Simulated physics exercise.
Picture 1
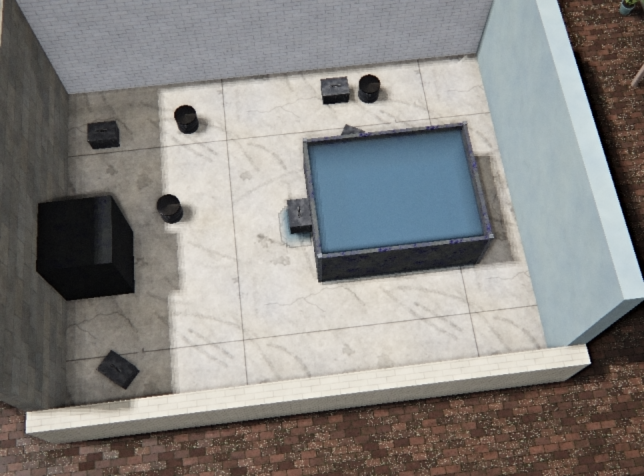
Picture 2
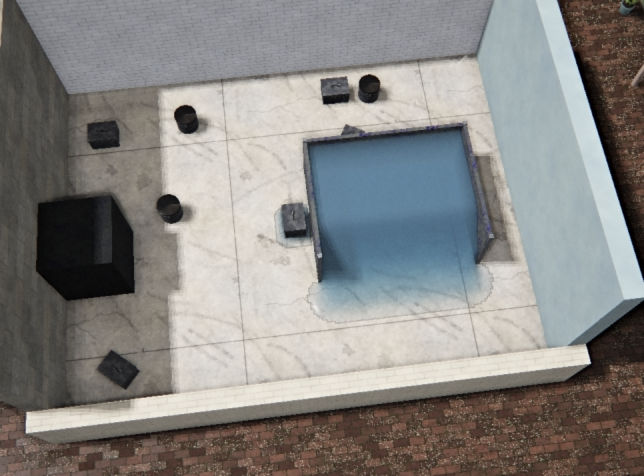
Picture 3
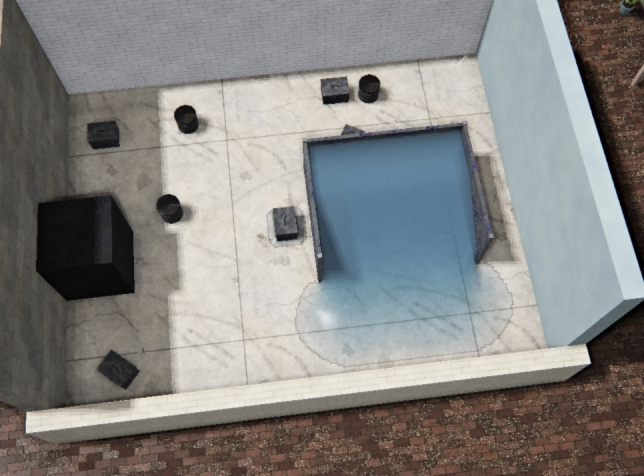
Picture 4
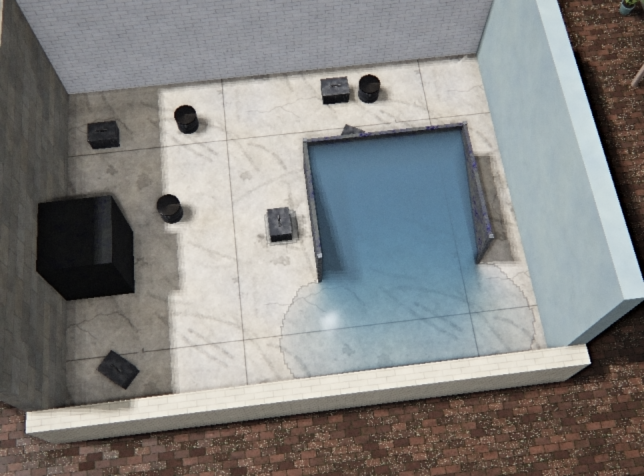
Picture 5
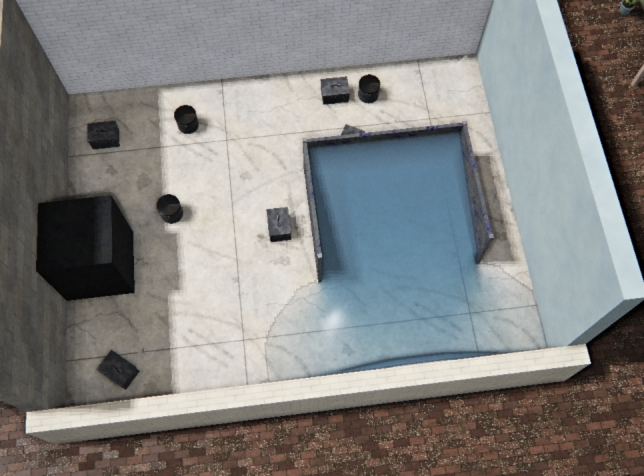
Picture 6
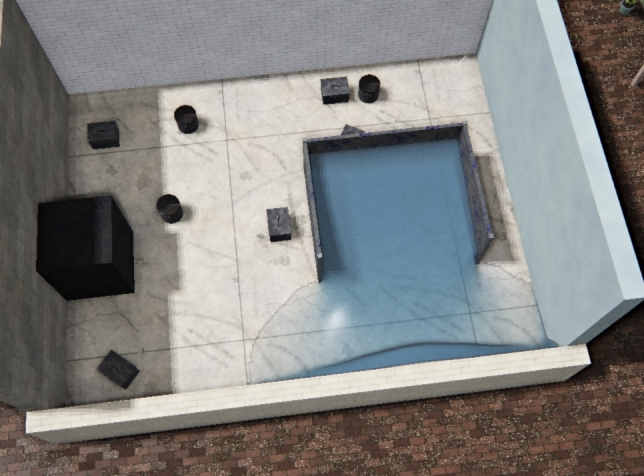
At first, a dark-walled basin full of blue water stands on a pale tiled court, with a small dark box against its left side. The basin's near wall disappears and water spreads toards the near wall of the court, pooling along it, while the box slides slightly left and other objects stay still.
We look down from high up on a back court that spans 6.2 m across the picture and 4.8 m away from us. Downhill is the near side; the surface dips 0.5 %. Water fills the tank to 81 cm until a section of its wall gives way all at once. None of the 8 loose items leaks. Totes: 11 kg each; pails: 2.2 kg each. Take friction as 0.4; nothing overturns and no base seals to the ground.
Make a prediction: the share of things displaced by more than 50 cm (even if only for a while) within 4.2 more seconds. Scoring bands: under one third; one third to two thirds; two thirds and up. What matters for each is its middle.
Band: One third to two thirds.
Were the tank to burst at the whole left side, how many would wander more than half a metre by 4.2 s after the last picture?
Then it comes to 8.
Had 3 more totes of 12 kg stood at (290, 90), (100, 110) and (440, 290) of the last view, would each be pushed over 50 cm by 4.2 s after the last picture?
Well, in turn they are above that, below that and above that.
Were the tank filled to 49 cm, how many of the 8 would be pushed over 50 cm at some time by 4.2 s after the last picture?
The count would be 3.
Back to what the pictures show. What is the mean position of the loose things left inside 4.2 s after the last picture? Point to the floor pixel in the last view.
Mean floor pixel: About (214, 160).
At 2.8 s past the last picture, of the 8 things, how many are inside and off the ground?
At that time the total is 1.
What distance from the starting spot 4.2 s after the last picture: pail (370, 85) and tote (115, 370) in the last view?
In turn: 140 cm, 100 cm.
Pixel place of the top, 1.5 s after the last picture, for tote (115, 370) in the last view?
Somewhere near (74, 351) in the last view.
Then, 0.4 s after the last picture 0 of 8 are over 50 cm from their spots; 0 afloat.
Then, 1.5 s after the last picture 1 of 8 are over 50 cm from their spots; 1 afloat.
Then, 2.8 s after the last picture 2 of 8 are over 50 cm from their spots; 1 afloat.
Then, 4.2 s after the last picture 5 of 8 are over 50 cm from their spots, and 5 have been at some point; 4 afloat.
